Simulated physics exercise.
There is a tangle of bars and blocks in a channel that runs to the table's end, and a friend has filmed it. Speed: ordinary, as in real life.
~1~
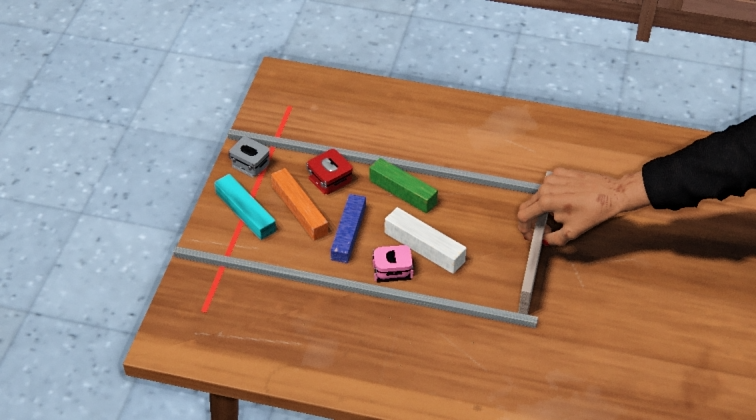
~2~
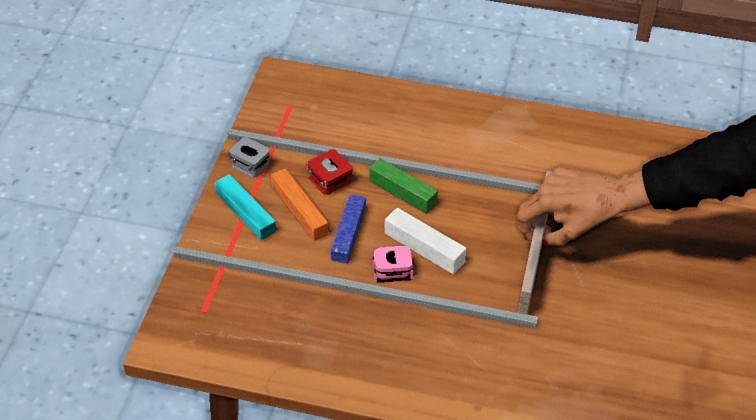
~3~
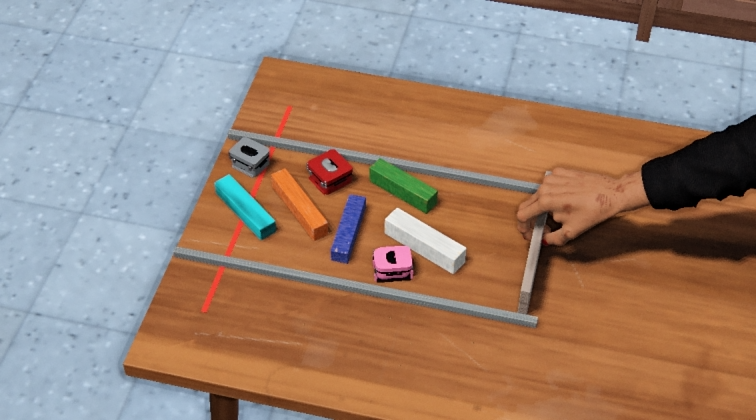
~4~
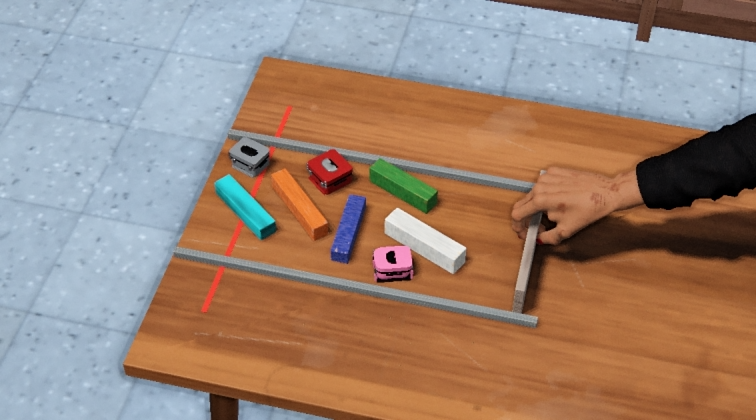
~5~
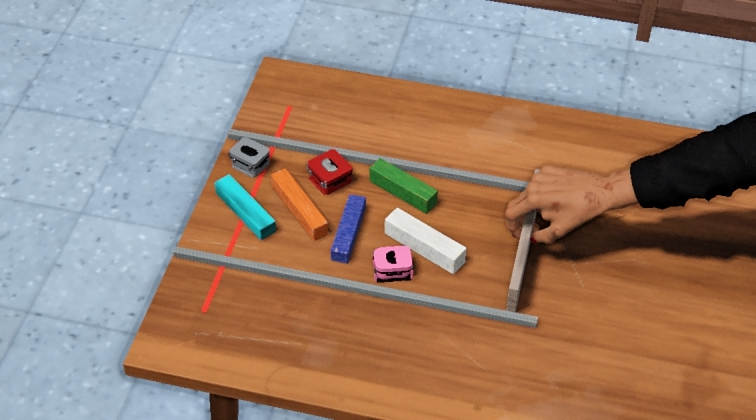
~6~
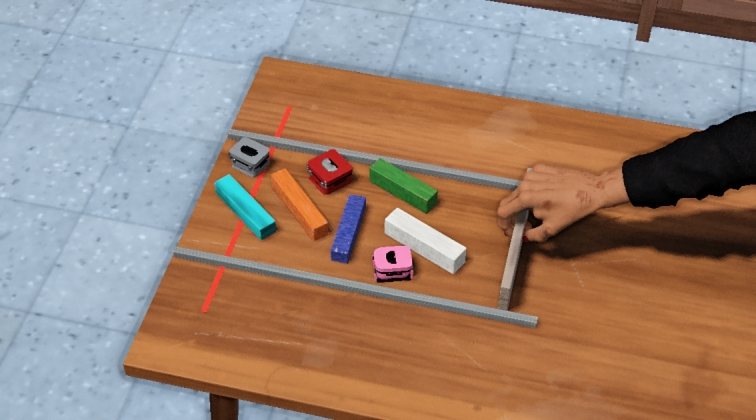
On a wooden table above a pale blue tiled floor, seen from above at an angle, two grey rails form a channel crossed by a red line at the left. Between them lie turquoise, orange, blue, green and white bars and grey, red and pink cases, with a hand gripping an upright board at the right. The hand holds nearly still, then slides the board slightly left, while the other objects and the view stay still.
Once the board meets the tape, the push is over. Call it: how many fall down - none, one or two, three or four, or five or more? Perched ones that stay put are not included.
Call: Three or four fall down.
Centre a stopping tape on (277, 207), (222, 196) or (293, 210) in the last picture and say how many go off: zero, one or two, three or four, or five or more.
Counts for the three tries are either one or two, at least five and 1 or 2.
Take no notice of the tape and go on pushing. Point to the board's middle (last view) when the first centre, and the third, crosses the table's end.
I'd say close to (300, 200), and after that close to (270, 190).
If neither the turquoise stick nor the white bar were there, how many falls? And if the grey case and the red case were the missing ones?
That gives 2 for the first pair taken away and 2 for the second.
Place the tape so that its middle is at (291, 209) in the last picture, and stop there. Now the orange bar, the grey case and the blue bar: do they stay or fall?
Well, the orange bar stays where it is, the grey case comes off, and the blue bar? It stays where it is.
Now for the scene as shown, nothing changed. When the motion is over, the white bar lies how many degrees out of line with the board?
About 25 degrees.
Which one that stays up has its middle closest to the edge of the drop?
Closest at the end: The blue bar.
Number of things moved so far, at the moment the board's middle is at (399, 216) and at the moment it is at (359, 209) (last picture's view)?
Answer - first 4, then 6.
A little later, none off yet; grey case at rest near (250, 158); turquoise stick at rest near (245, 207); orange bar at rest near (298, 204).
When it is over, the number that fall off is three or four; down, red case, orange bar, turquoise stick and grey case.
